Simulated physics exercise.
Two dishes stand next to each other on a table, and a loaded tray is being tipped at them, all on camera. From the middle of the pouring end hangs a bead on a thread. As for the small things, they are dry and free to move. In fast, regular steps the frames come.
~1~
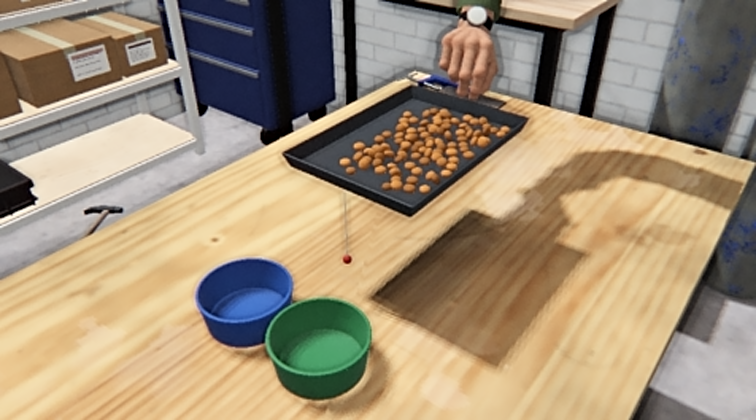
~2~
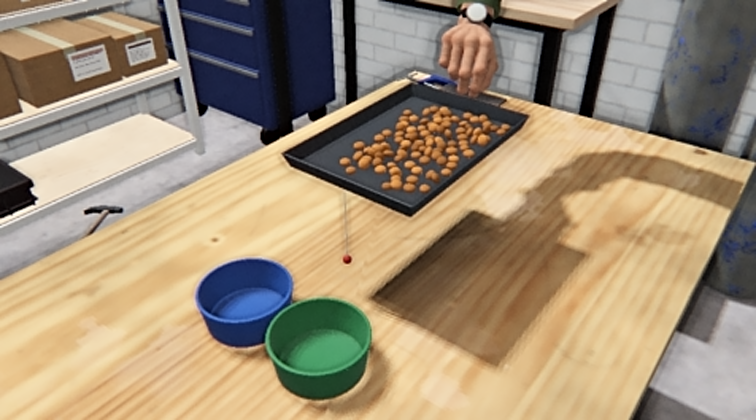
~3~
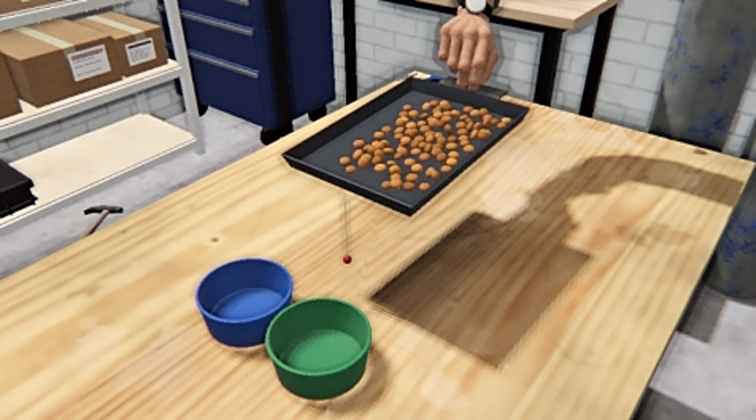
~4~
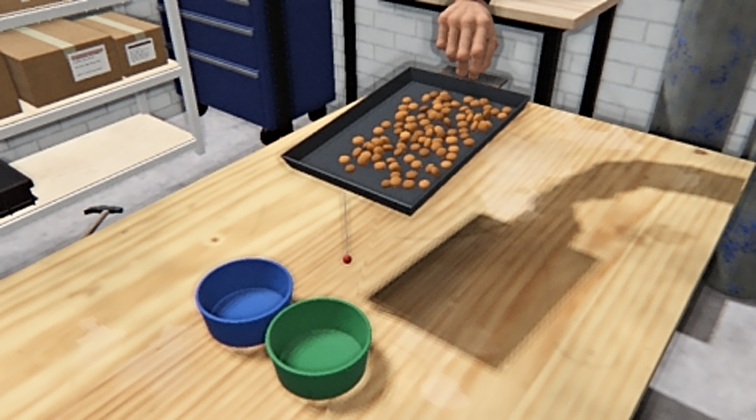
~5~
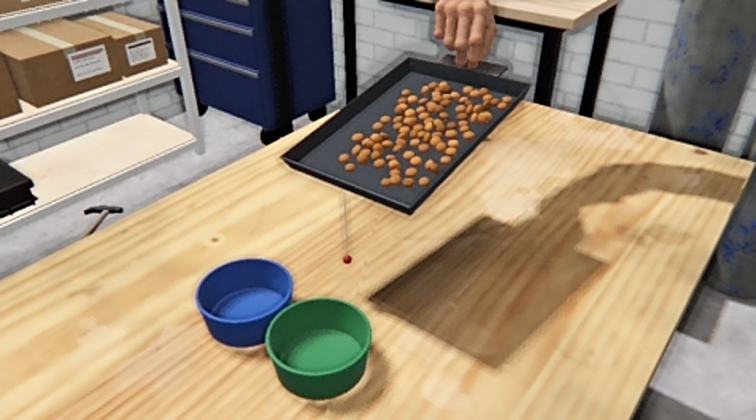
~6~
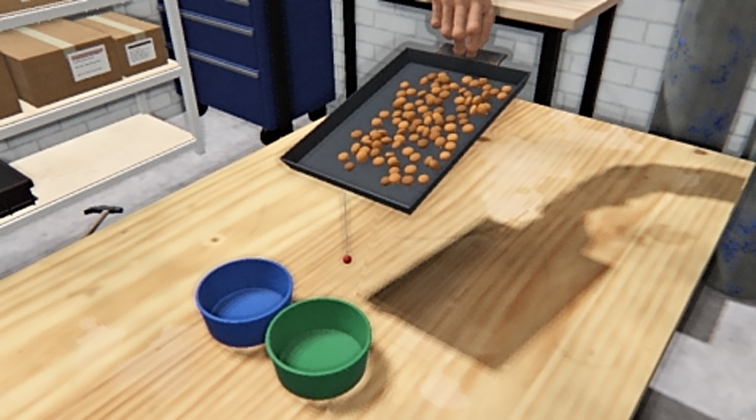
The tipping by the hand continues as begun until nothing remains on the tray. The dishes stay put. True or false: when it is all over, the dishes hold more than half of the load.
False.
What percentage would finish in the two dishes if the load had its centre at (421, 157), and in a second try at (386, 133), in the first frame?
First 30 %, then 30 %.
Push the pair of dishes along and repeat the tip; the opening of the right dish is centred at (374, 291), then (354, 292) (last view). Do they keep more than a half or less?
With the first shift the pair saves beyond half; with the second, beyond half.
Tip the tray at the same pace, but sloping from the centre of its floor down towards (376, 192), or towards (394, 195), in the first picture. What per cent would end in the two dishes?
The first try gives close to 10 percent; the next gives 0 percent.
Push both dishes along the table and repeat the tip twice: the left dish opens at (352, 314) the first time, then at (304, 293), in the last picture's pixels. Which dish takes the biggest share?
In the first try it's the one on the left, and in the second it's the one on the left.
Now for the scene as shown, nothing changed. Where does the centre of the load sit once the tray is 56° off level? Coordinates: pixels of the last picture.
I'd put the middle close to (338, 168).
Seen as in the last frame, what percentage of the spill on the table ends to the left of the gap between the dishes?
Roughly 20 percent.
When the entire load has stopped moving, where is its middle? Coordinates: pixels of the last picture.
The centre comes to rest close to (310, 309).
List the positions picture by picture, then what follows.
In the first picture, corners of the pouring end at (290, 152) and (411, 202), level; middle of the load at (430, 144), bits of cat kibble; left dish at (210, 326); right dish at (284, 377); bead on its thread at (347, 260).
In the second picture, corners of the pouring end at (289, 152) and (411, 202), level; middle of the load at (430, 143).
In the third picture, corners of the pouring end at (289, 153) and (410, 202), tipped barely, lowest at the left corner; middle of the load at (430, 139).
In the fourth picture, corners of the pouring end at (288, 154) and (409, 202), tipped a little, lowest at the left corner; middle of the load at (430, 133).
In the fifth picture, corners of the pouring end at (288, 155) and (408, 201), tipped a little, lowest at the left corner; middle of the load at (429, 127).
In the sixth picture, corners of the pouring end at (287, 156) and (408, 201), tipped a little, lowest at the left corner; middle of the load at (428, 121); left dish at (210, 326); right dish at (284, 377).
Soon after the last picture, tray tipped steeply; nearly all on the tray; a stray few in the air.
A little later, tray tipped right over; about half on the tray; a stray few in the right dish; a small part in the left dish; about a quarter outside both; about a quarter in the air.
Later still, tray tipped past a quarter turn; about a quarter in the right dish; a small part in the left dish; about two thirds outside both.
At rest, tray tipped past a quarter turn; about a quarter in the right dish; a small part in the left dish; about two thirds outside both.
